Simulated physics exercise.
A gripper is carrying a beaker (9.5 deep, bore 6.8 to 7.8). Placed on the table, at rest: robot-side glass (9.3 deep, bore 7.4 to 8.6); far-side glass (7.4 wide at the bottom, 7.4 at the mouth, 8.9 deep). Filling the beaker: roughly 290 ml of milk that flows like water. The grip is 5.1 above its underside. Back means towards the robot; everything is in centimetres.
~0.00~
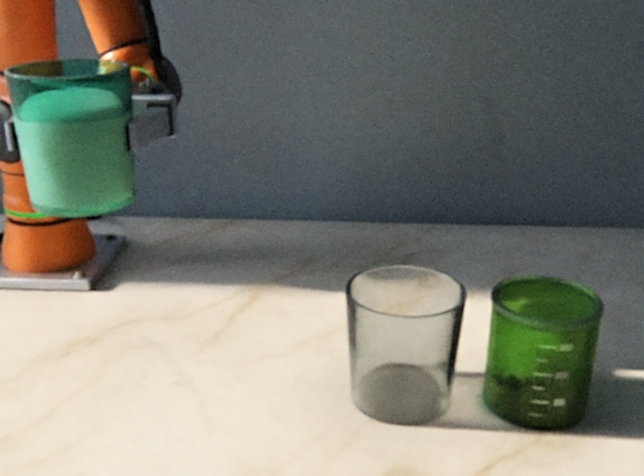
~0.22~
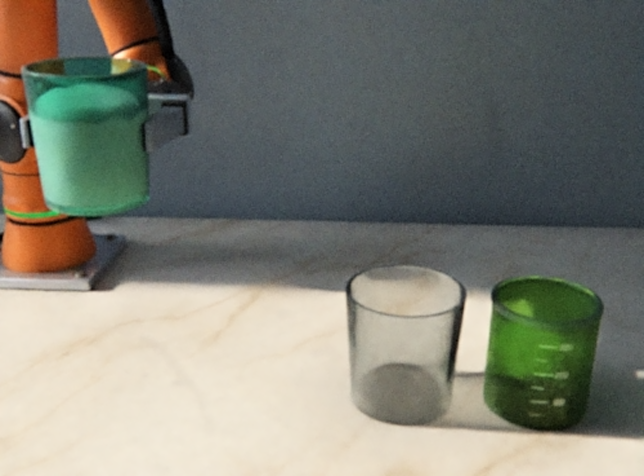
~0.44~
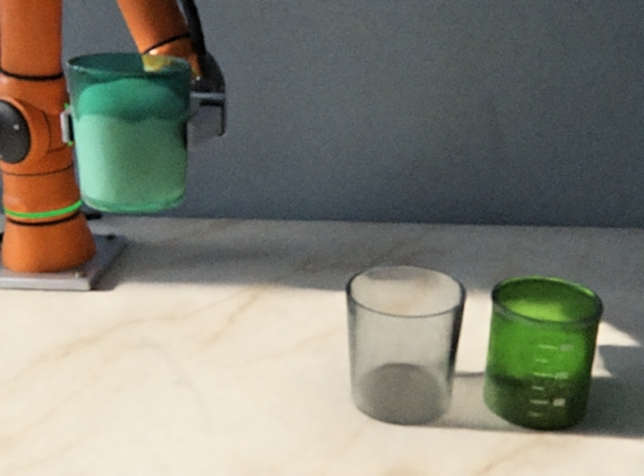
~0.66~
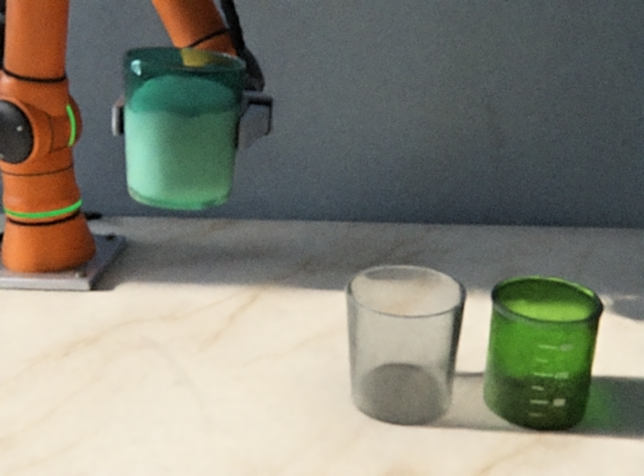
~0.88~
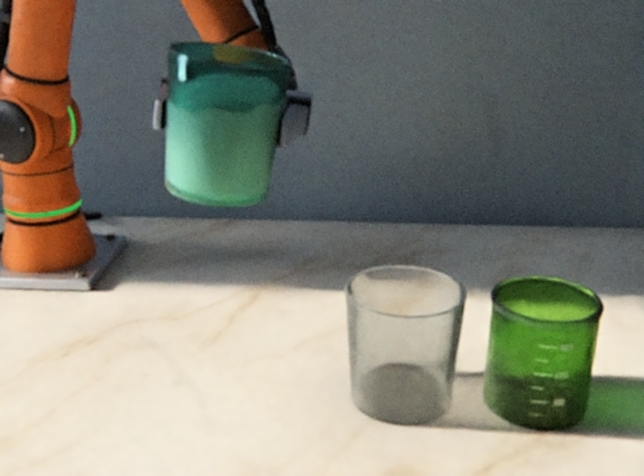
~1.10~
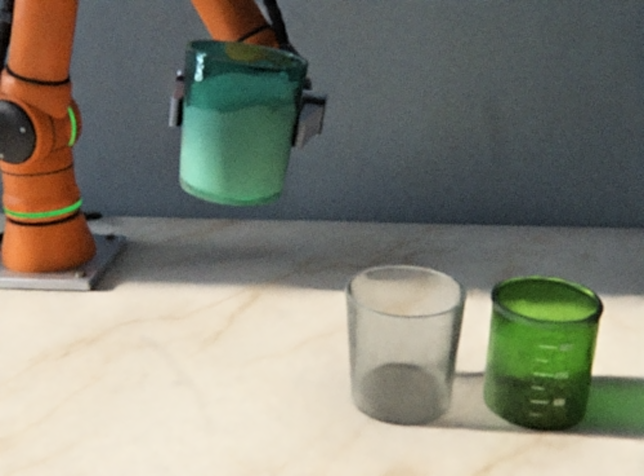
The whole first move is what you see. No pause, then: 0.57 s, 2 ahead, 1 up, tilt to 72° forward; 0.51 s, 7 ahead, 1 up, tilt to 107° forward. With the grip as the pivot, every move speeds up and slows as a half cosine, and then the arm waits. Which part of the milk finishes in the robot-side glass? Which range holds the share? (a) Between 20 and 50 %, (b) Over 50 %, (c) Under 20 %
(a) Between 20 and 50 %.
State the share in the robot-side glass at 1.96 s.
Reading: Around 35 %.
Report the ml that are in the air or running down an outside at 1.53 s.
Close to 10 ml of it.
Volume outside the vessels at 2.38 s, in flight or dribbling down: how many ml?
Estimate: Around 25 ml.
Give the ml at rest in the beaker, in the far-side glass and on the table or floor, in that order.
I'd estimate close to 0, 110 and 80 ml respectively.
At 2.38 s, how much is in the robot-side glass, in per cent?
Around 30 percent of it.
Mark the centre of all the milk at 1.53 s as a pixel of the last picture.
Estimated centre sits near (266, 123).
After 1.53 s, tilted 63° forward, liquid up to 25 above the table; 275 ml in the beaker, 10 ml in the air or running down outside.
After 1.96 s, tilted 94° forward, liquid up to 55 above the table; 140 ml in the beaker, 100 ml in the robot-side glass, 5 ml on the table or floor, 40 ml in the air or running down outside.
After 2.38 s, tilted 107° forward, liquid up to 35 above the table; 120 ml in the far-side glass, 90 ml in the robot-side glass, 55 ml on the table or floor, 25 ml in the air or running down outside.
After 3.18 s, tilted 107° forward, liquid up to 3 above the table; 115 ml in the far-side glass, 95 ml in the robot-side glass, 80 ml on the table or floor.
In the end, 115 ml in the far-side glass, 95 ml in the robot-side glass, 80 ml on the table or floor. That is 32 % in the robot-side glass.
